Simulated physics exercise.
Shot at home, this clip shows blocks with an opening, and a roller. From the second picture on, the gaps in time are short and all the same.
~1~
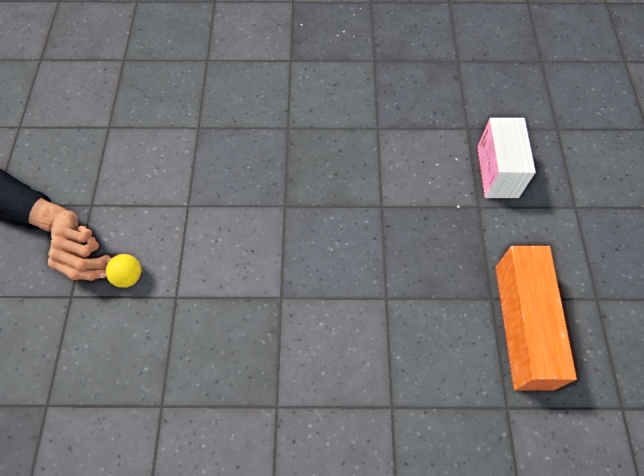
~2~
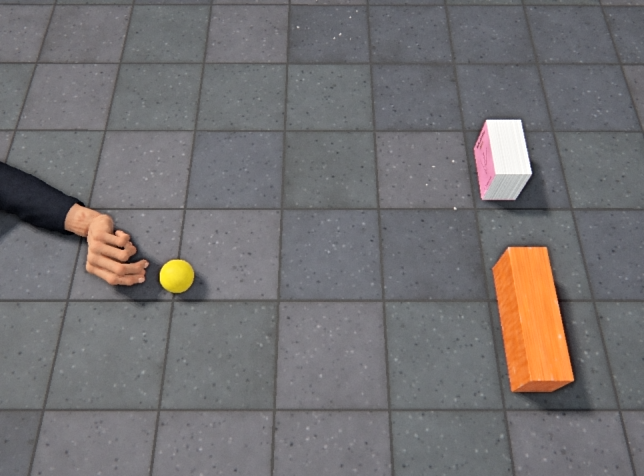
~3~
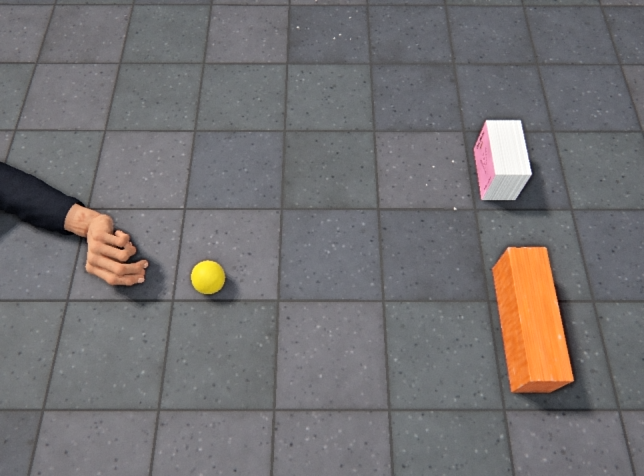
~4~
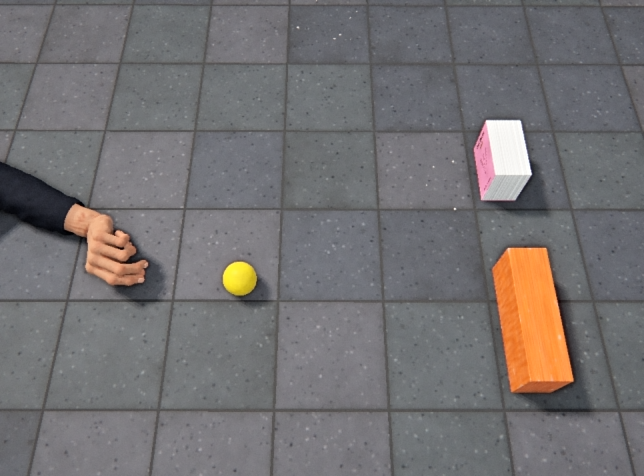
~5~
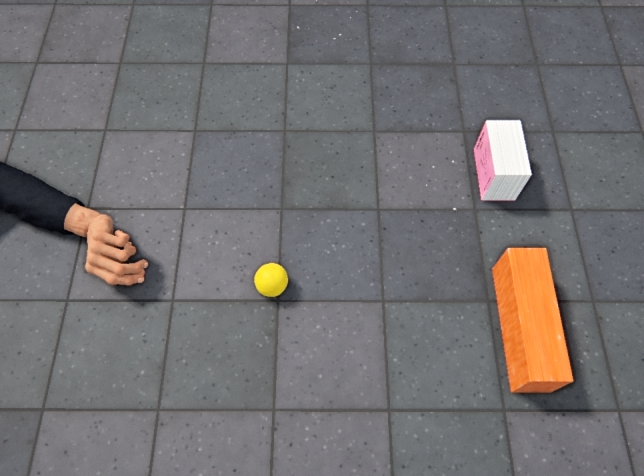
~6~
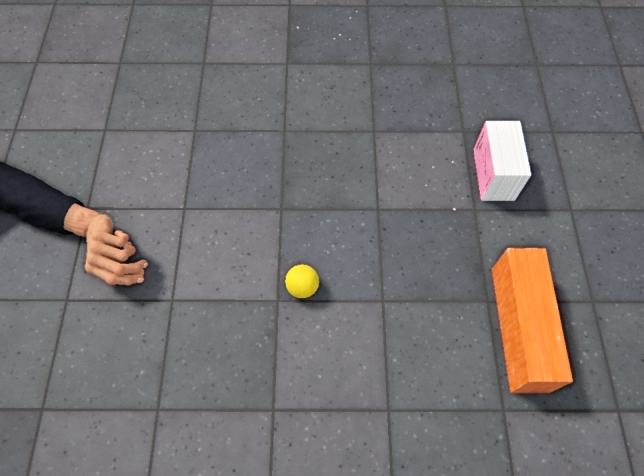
Yellow ball rolling right across grey tiles after a hand pushes it, with an orange block and a pink-and-white block standing at right.
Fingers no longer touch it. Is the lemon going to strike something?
It is held back.
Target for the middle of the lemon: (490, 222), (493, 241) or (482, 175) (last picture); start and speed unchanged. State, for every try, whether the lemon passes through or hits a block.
Lemon - 1: Goes between the blocks; 2: Goes between the blocks; 3: Runs into a block.
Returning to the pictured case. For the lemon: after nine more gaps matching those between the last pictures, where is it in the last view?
I'd expect it close to (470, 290) in the last view.
Then, 0.12 s on from there, lemon heading on near (397, 285).
Then, 0.32 s on from there, lemon coming back near (475, 291).
In the end, the lemon is stopped, near (468, 298).
